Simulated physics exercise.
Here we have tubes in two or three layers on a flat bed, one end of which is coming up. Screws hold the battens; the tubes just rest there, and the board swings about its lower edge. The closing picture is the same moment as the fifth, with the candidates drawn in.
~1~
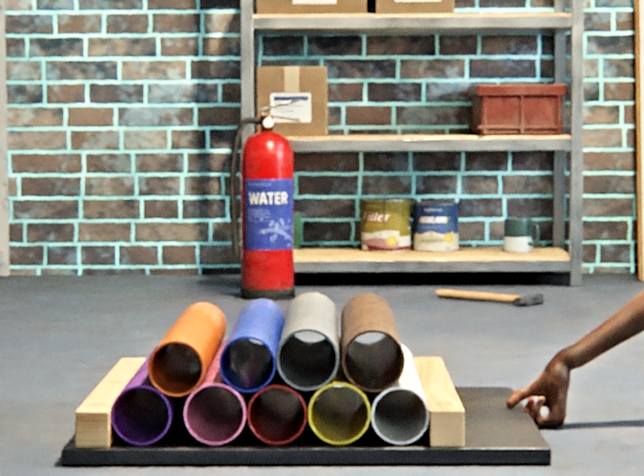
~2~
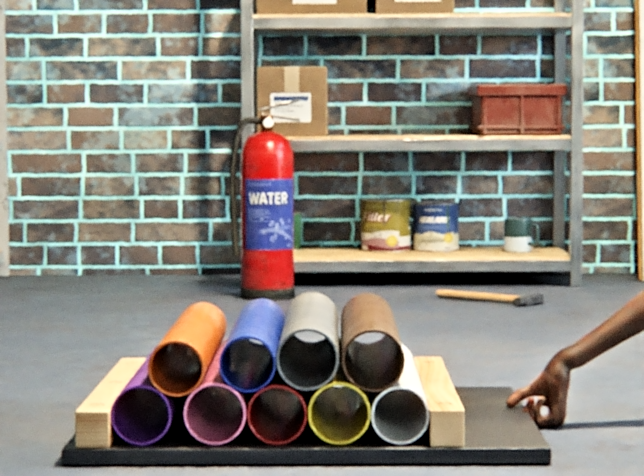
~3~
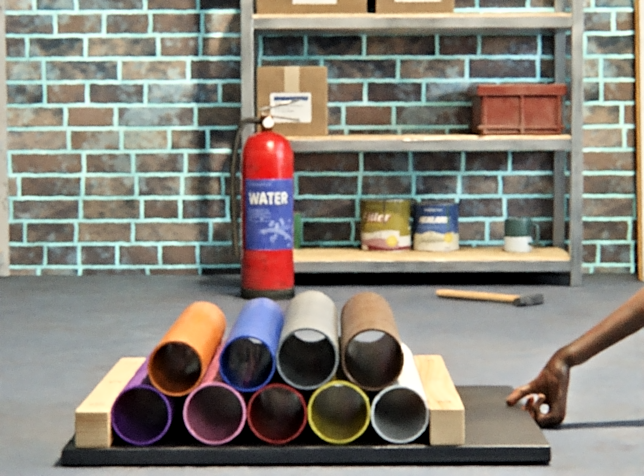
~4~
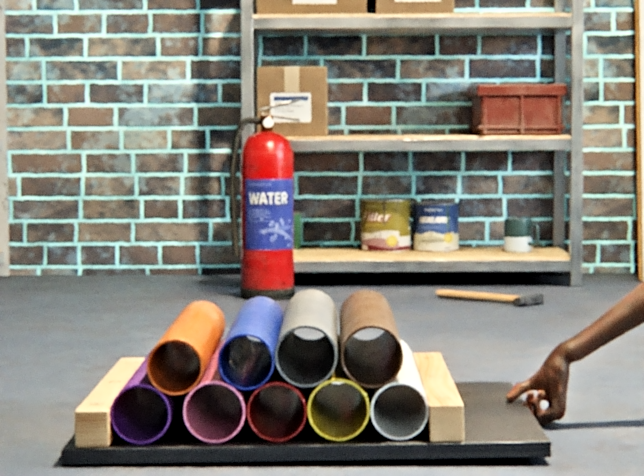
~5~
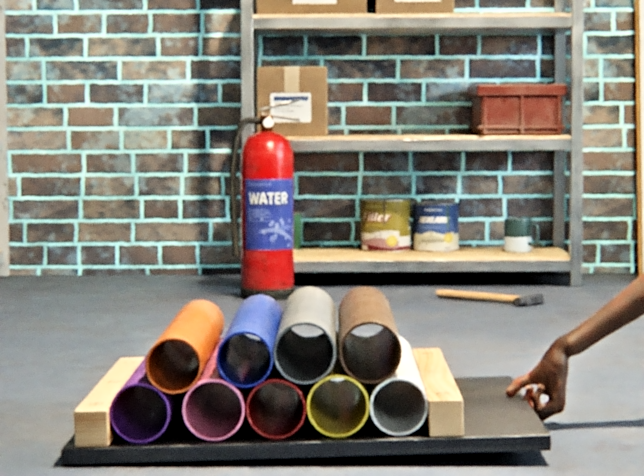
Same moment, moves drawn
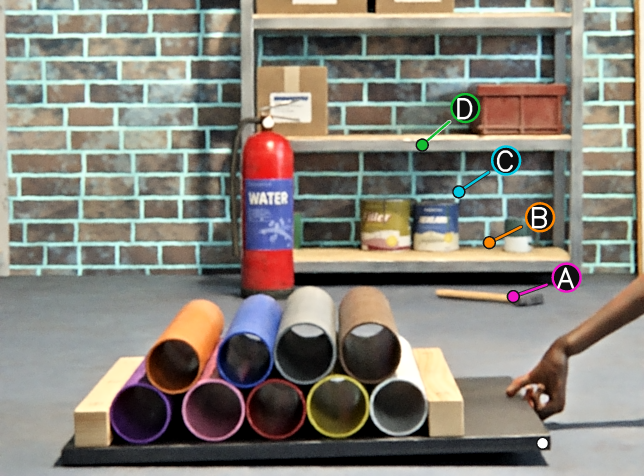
Black board carrying stacked coloured tubes between wooden blocks tilting slightly as a hand at right raises its right end.
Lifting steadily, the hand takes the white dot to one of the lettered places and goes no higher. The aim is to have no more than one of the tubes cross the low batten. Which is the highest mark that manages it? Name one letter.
The highest mark that will do is B.
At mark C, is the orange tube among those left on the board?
The orange tube: No.
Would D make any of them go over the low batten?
Yes, at D.
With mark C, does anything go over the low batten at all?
Yes.
On the copy, A at (513, 296); B at (490, 243); C at (459, 192); D at (422, 145); the white dot at (543, 444).
On B. First, board at 16°.
Then, board at 27°.
Finally, board at 27°, none over the low batten.
By contrast, A none over the low batten; C four over the low batten (blue, grey, orange, brown); D four over the low batten (blue, grey, orange, brown).
